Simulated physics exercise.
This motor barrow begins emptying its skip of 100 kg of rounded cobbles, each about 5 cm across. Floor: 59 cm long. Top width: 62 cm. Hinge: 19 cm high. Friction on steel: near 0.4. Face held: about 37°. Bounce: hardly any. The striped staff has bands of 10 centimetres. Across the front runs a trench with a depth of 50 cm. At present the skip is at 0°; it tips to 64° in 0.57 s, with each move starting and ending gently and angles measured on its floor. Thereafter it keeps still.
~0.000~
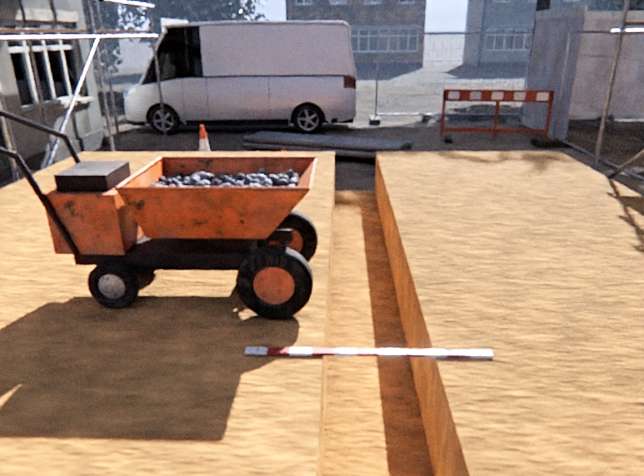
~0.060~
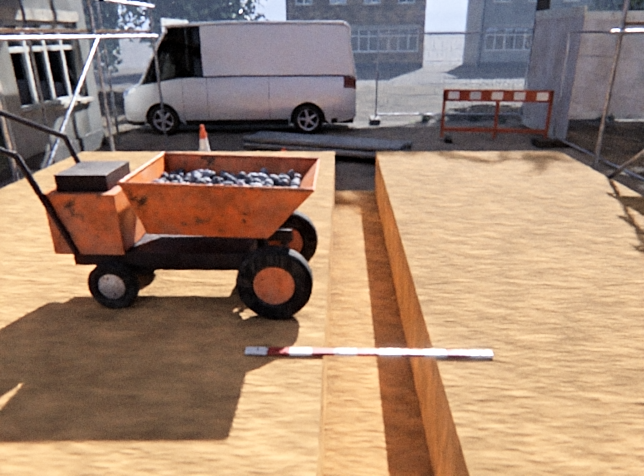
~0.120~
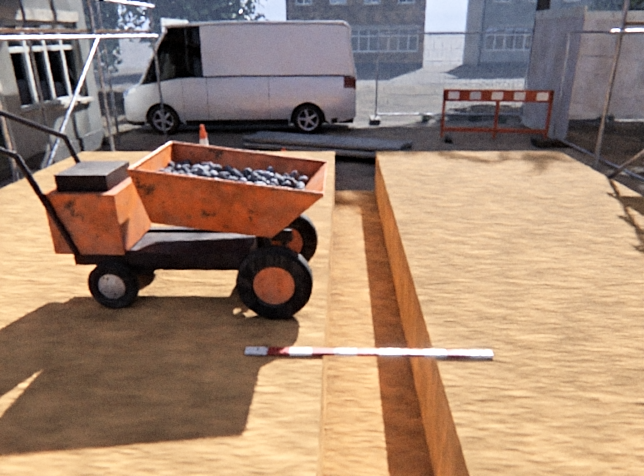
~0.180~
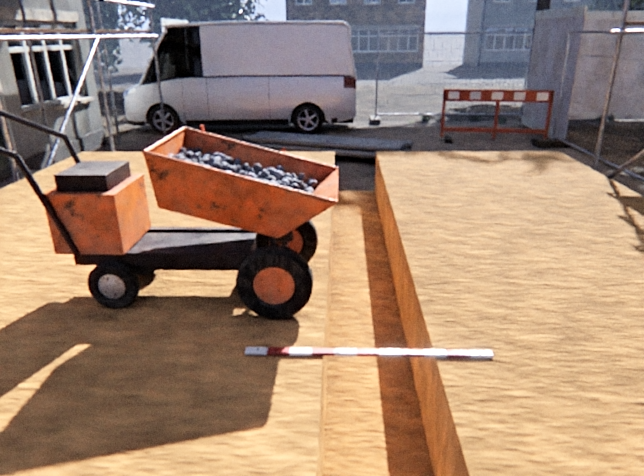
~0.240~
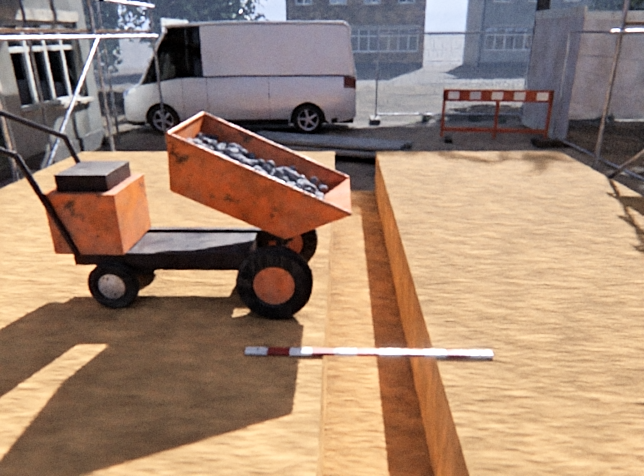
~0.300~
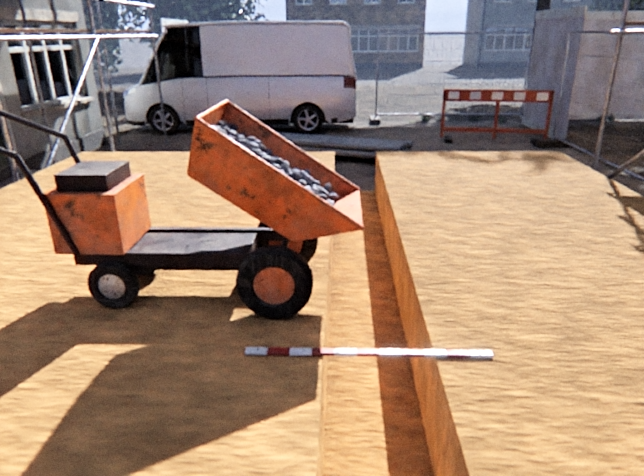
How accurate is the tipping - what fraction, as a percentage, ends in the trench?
Close to 49 in every hundred.
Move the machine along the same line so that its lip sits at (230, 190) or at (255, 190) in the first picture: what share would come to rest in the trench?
Near 100 per cent from the first place, 90 from the second.
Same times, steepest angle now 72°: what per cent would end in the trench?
In that case some 45 per cent.
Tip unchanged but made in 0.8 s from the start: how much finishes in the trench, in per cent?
Close to 60 per cent then.
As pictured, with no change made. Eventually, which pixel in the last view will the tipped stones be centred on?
Near (424, 291).
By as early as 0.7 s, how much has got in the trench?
About 10%.
After 0.4 s the floor is at 54°; 100 % in the skip; the foremost stones are at (354, 227).
After 0.7 s the floor is at 64°; 90 % in the skip, 10 % in the trench, 1 % past the trench; the foremost stones are at (420, 274).
After 1.0 s the floor is at 64°; 28 % in the skip, 22 % in the trench, 50 % past the trench; the foremost stones are at (556, 301).
After 3.0 s the floor is at 64°; 0 % in the skip, 49 % in the trench, 51 % past the trench; the foremost stones are past the picture's edge.
